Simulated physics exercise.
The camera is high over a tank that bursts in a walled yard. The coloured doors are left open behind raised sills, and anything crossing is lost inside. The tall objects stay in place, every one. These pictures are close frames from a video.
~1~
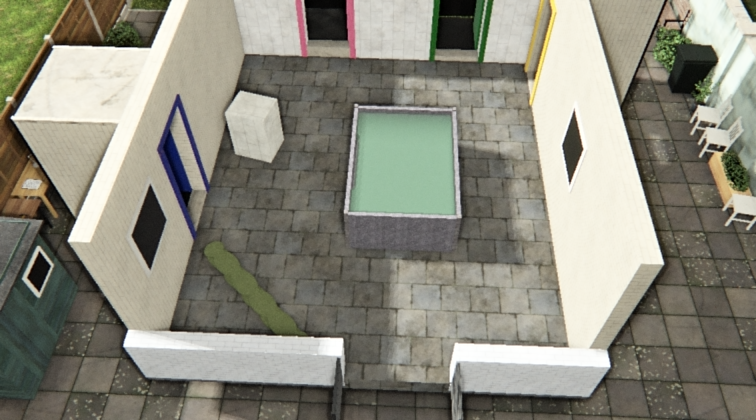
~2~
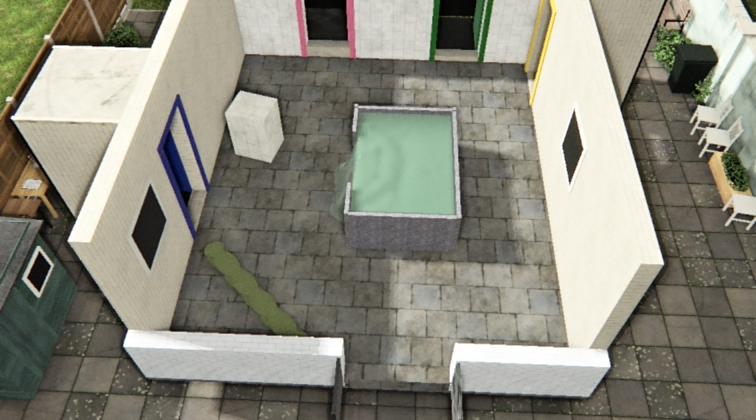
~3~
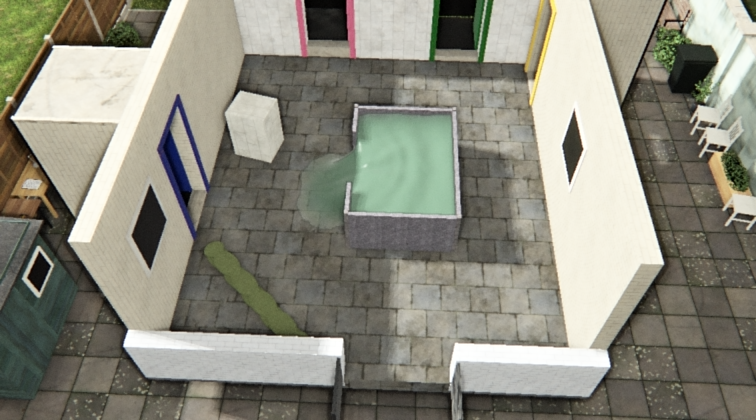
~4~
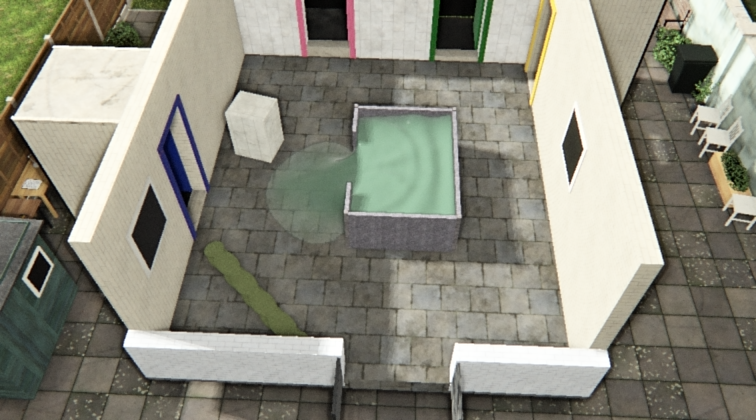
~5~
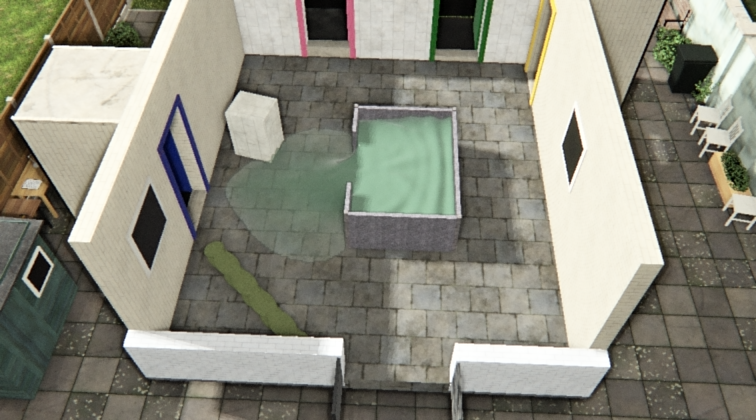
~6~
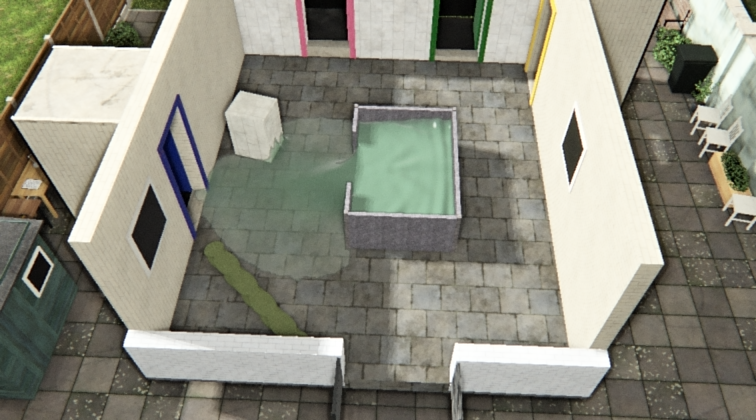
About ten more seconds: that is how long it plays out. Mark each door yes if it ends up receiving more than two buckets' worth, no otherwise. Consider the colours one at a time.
Pink door - no, yellow door - yes, green door - no, blue door - yes.
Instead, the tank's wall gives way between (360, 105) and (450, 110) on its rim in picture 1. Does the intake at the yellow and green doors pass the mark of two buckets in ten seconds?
The yellow door exceeds the limit and the green door exceeds the limit.
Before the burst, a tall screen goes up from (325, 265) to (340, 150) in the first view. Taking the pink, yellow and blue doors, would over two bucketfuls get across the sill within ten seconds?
The pink door one falls short, the yellow door one falls short and the blue door one falls short.
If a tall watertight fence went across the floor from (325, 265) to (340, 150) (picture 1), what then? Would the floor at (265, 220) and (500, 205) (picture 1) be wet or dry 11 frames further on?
Not wet, not wet.
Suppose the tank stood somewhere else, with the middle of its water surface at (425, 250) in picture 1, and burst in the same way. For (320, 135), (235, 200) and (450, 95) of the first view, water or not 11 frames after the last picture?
Spared, hit, spared.
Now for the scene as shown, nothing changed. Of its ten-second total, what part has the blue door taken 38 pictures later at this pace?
About 90 %.
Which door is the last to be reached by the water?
Answer - the yellow one.
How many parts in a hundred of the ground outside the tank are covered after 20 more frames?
Roughly 50 per cent.
A moment on, water covers 25 % of the floor; the pink door not reached, the yellow door not reached, the green door not reached, the blue door far over two buckets in.
Next, water covers 40 % of the floor; the pink door wet at the sill, nothing in, the yellow door not reached, the green door not reached, the blue door far over two buckets in.
Then, water covers 50 % of the floor; the pink door wet at the sill, nothing in, the yellow door not reached, the green door not reached, the blue door far over two buckets in.
Later, water covers 80 % of the floor; the pink door wet at the sill, nothing in, the yellow door under two buckets in, the green door wet at the sill, nothing in, the blue door far over two buckets in.
In the end, water covers 95 % of the floor; the pink door wet at the sill, nothing in, the yellow door over two buckets in, the green door wet at the sill, nothing in, the blue door far over two buckets in.
